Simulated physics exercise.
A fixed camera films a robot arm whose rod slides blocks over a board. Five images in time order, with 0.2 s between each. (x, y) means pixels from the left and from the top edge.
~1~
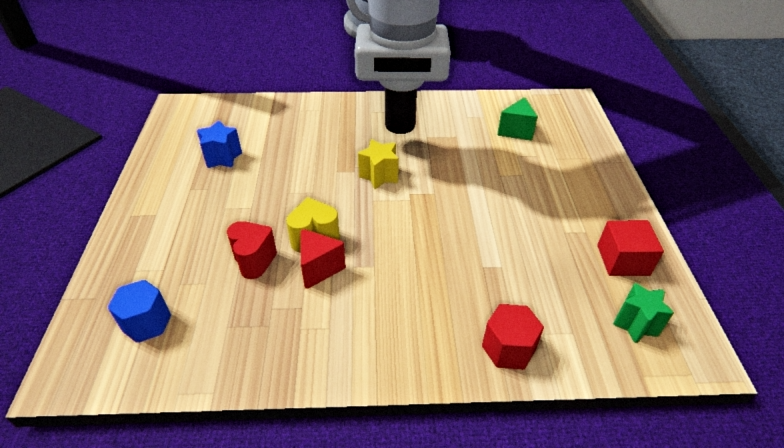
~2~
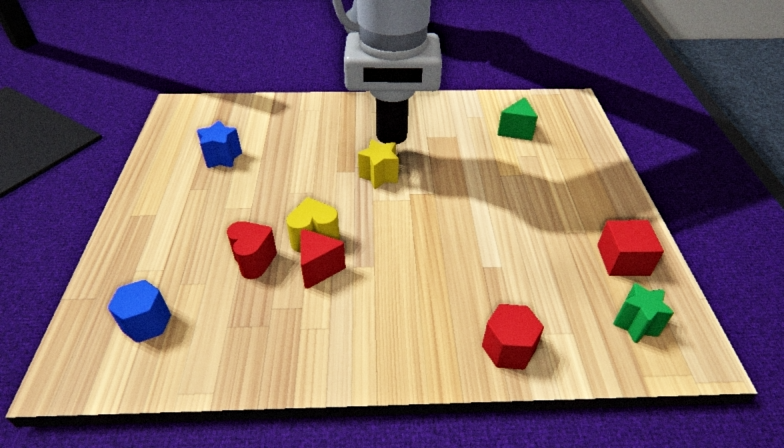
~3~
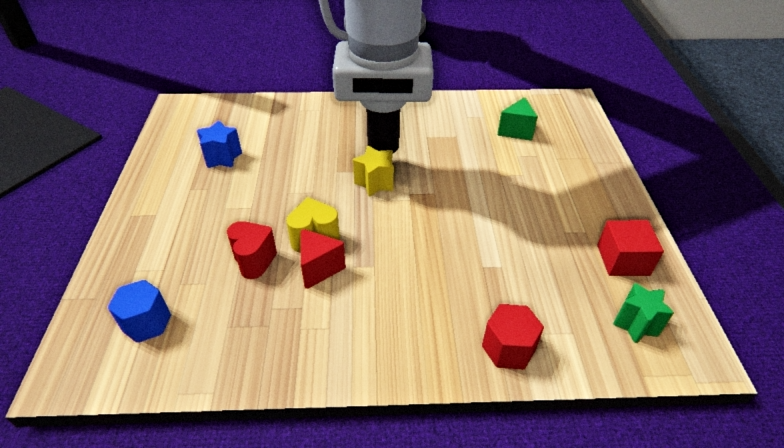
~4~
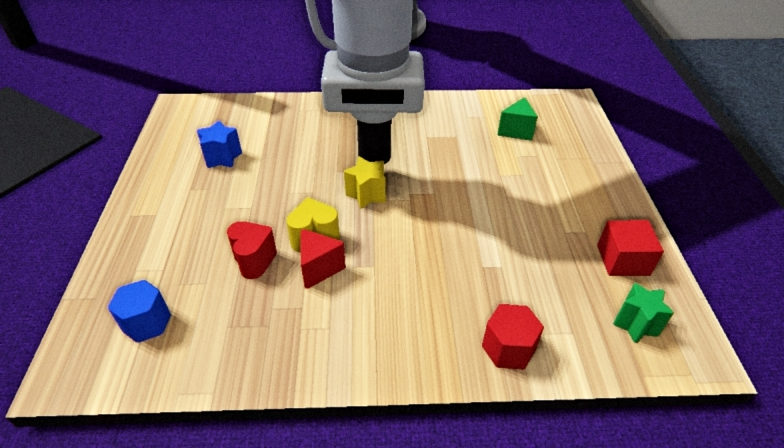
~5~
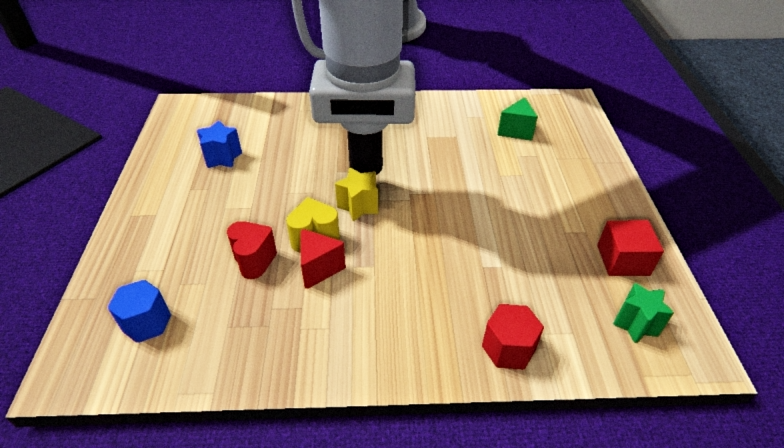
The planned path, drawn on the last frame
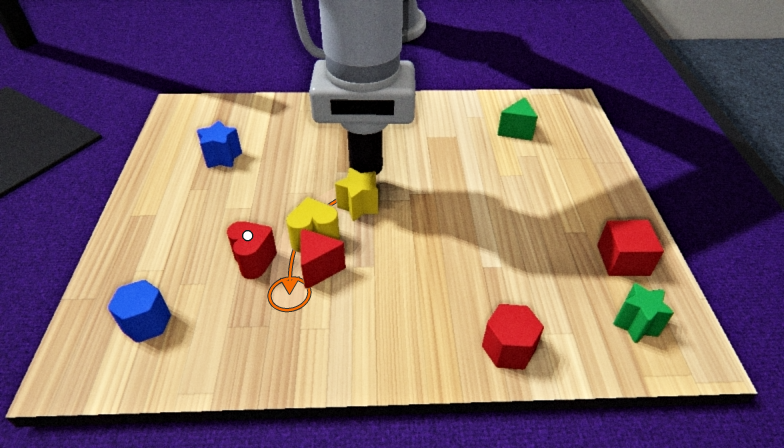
A robot arm with a black rod moved up to a yellow star on a wooden board and pushed it a short way down and left, nearer the yellow heart, while the other blocks stayed still.
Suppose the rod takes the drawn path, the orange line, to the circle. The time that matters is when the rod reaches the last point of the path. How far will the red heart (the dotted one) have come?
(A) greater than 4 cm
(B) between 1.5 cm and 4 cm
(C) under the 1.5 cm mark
Answer: C.
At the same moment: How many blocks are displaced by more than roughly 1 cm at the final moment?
The count will be 3 or more.
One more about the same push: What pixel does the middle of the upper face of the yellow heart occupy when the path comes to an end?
(297, 300)
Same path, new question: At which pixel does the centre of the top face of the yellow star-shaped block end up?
I predict (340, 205).
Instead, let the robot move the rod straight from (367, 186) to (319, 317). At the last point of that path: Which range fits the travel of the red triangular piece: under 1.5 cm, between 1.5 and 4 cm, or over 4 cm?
The shift is above 4 cm.
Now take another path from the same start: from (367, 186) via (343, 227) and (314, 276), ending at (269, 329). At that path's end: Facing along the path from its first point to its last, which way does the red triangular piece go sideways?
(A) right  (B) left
B.
The line goes from (367, 186) by way of (324, 209) and (296, 246) to (290, 294); the dot is on the red heart.
What follows on the original path. One third of the way, rod (322, 191); yellow heart (309, 219), turned 20° clockwise; yellow star-shaped block (343, 201), turned 60° anticlockwise.
Two thirds of the way, rod (292, 228); yellow heart (296, 255); red triangular piece (320, 277), turned 35° anticlockwise; yellow star-shaped block (340, 205), turned 90° anticlockwise.
At the end, rod (286, 276); red heart (242, 239); yellow heart (297, 300), turned 50° anticlockwise; red triangular piece (338, 301), turned 85° anticlockwise; yellow star-shaped block (340, 205), turned 90° anticlockwise.
